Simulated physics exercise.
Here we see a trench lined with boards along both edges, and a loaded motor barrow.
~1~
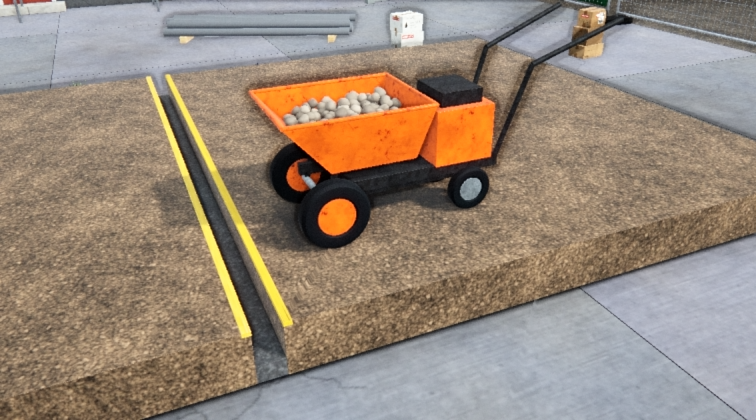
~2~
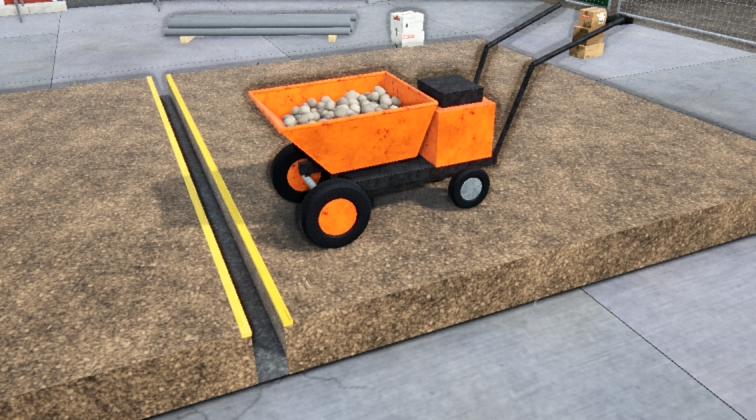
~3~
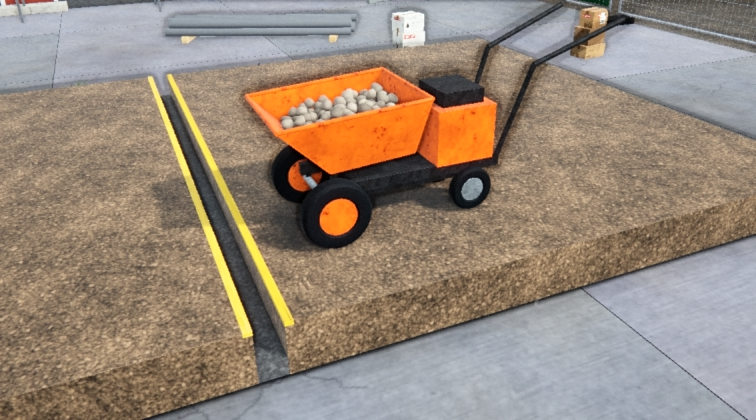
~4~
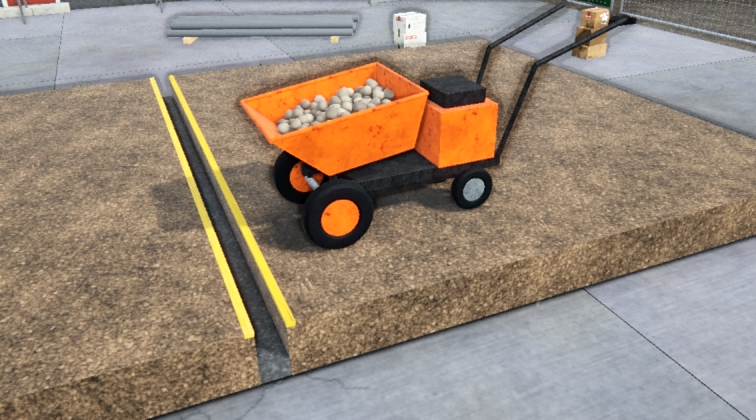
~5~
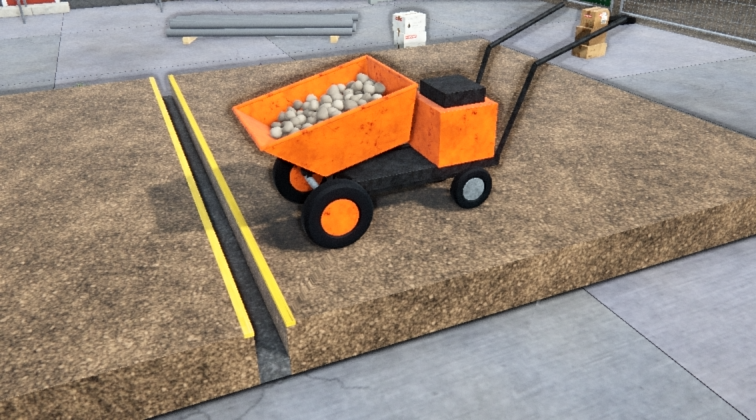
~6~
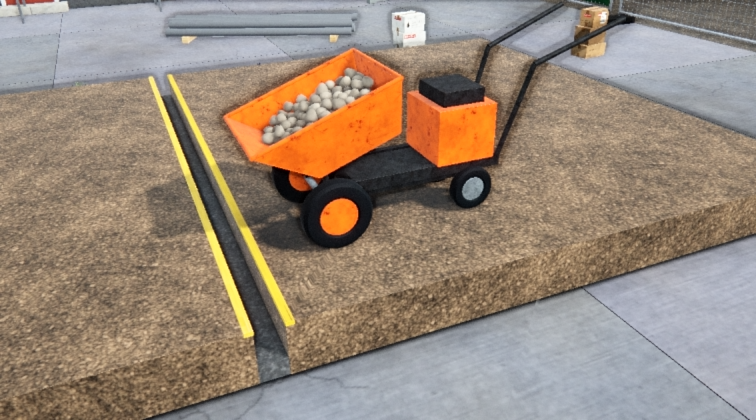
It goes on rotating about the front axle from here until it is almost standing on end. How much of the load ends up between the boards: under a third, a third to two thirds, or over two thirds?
The trench will take in not so much as a third.
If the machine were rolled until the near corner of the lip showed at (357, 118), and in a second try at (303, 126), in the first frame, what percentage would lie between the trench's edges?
The first gives close to 40 per cent and the second 40 per cent.
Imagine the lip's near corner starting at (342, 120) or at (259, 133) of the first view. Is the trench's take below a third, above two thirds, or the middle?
In the first case the middle third, in the second case below one third.
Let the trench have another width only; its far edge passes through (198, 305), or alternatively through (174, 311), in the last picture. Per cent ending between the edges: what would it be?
In order, some 70 and some 100 percent.
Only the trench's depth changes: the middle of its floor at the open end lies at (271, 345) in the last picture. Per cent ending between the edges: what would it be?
I'd say around 0 in a hundred.
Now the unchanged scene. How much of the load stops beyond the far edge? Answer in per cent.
My estimate is close to 65 in a hundred.
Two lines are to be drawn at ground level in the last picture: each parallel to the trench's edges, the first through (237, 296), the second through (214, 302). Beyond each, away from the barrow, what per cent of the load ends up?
Close to 60 per cent, then close to 60 per cent.
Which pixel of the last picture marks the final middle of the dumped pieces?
Near pixel (156, 252).
Shortly afterwards, skip tipped steeply; the whole lot in the skip.
Next, skip tipped right over; near half in the skip; only a few in or heaped over the trench; near half beyond it; only a few falling.
Some moments later, skip tipped right over; near a third in the skip; only a few in or heaped over the trench; near two thirds beyond it.
In the end, skip tipped right over; near a third in the skip; only a few in or heaped over the trench; near two thirds beyond it.
